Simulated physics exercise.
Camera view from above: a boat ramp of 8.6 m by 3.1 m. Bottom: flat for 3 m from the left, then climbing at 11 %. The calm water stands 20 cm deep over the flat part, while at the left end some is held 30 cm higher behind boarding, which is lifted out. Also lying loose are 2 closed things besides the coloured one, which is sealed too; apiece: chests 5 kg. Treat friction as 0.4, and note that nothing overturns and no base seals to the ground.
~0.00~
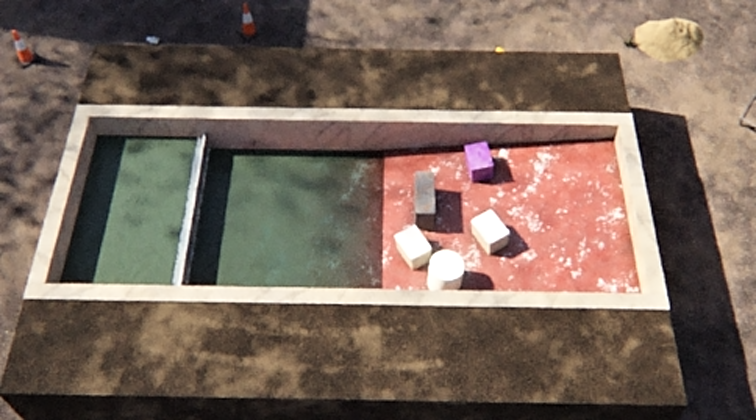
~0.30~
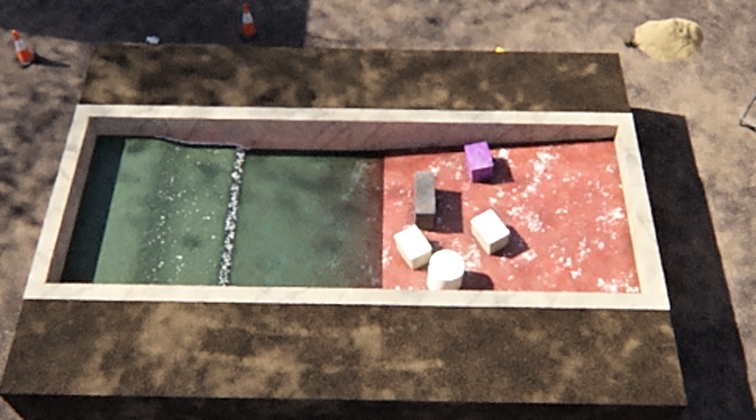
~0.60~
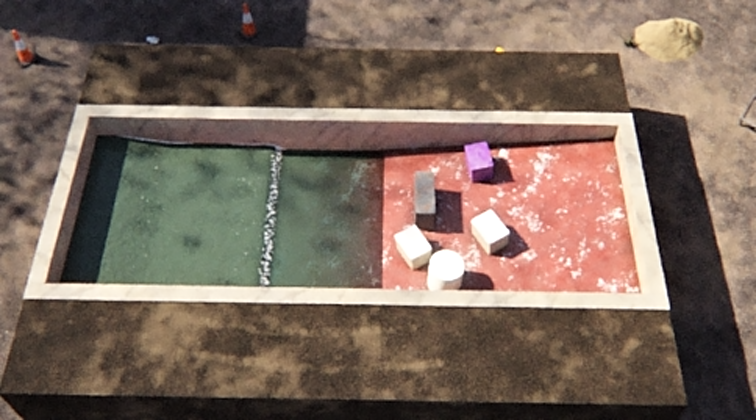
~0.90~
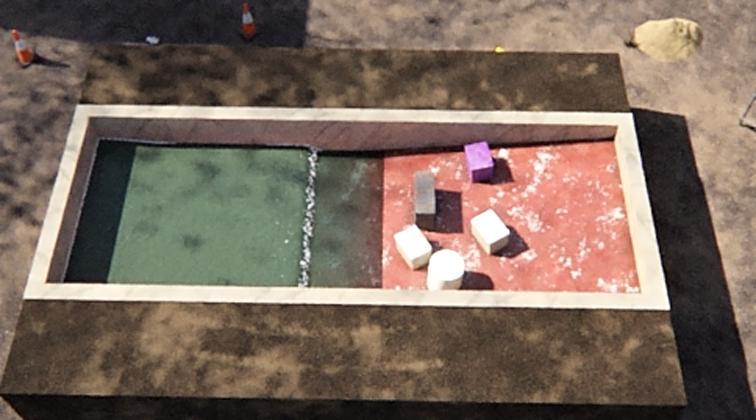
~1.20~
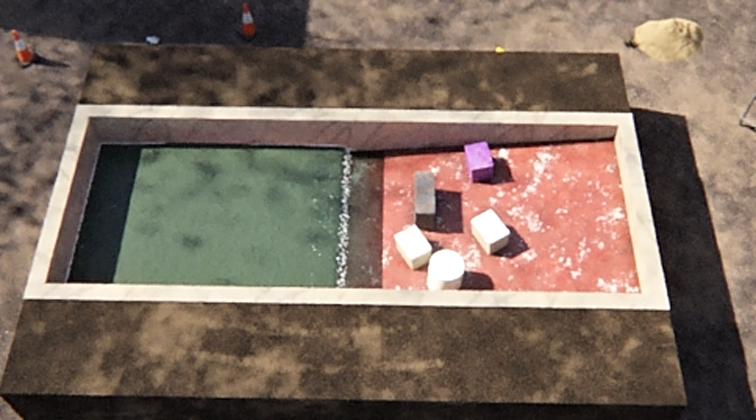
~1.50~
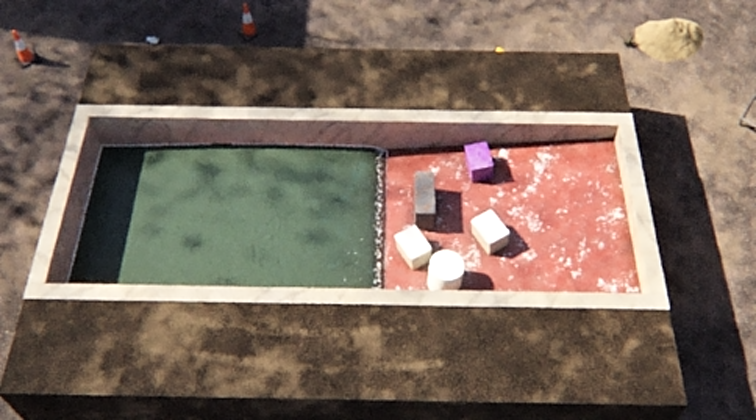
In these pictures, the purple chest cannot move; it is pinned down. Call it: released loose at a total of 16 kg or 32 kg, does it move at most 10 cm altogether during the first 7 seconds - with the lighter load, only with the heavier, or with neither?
Only with the heavier load.
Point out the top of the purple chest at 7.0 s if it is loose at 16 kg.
Pixel estimate: Near (506, 163).
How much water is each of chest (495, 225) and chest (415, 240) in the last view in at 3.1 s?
Roughly 2 and 6 cm.
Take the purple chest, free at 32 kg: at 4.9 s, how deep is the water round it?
5 cm, roughly.
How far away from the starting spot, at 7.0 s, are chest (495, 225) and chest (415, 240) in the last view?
Respectively 100 and 50 cm.
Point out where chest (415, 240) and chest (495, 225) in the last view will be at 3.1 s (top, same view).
Approx. (500, 234); approx. (525, 220).
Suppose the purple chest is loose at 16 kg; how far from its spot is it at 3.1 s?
I'd put it at about 20 cm.
After 2.1 s the purple chest would be 0 cm from its start with 16 kg and 0 cm from its start with 32 kg; 0 cm of water round it then.
After 3.1 s the purple chest would be 19 cm from its start with 16 kg and 0 cm from its start with 32 kg; 8 cm of water round it then.
After 4.9 s the purple chest would be 41 cm from its start with 16 kg and 0 cm from its start with 32 kg; 5 cm of water round it then.
After 7.0 s the purple chest would be 41 cm from its start with 16 kg and 0 cm from its start with 32 kg; 3 cm of water round it then.
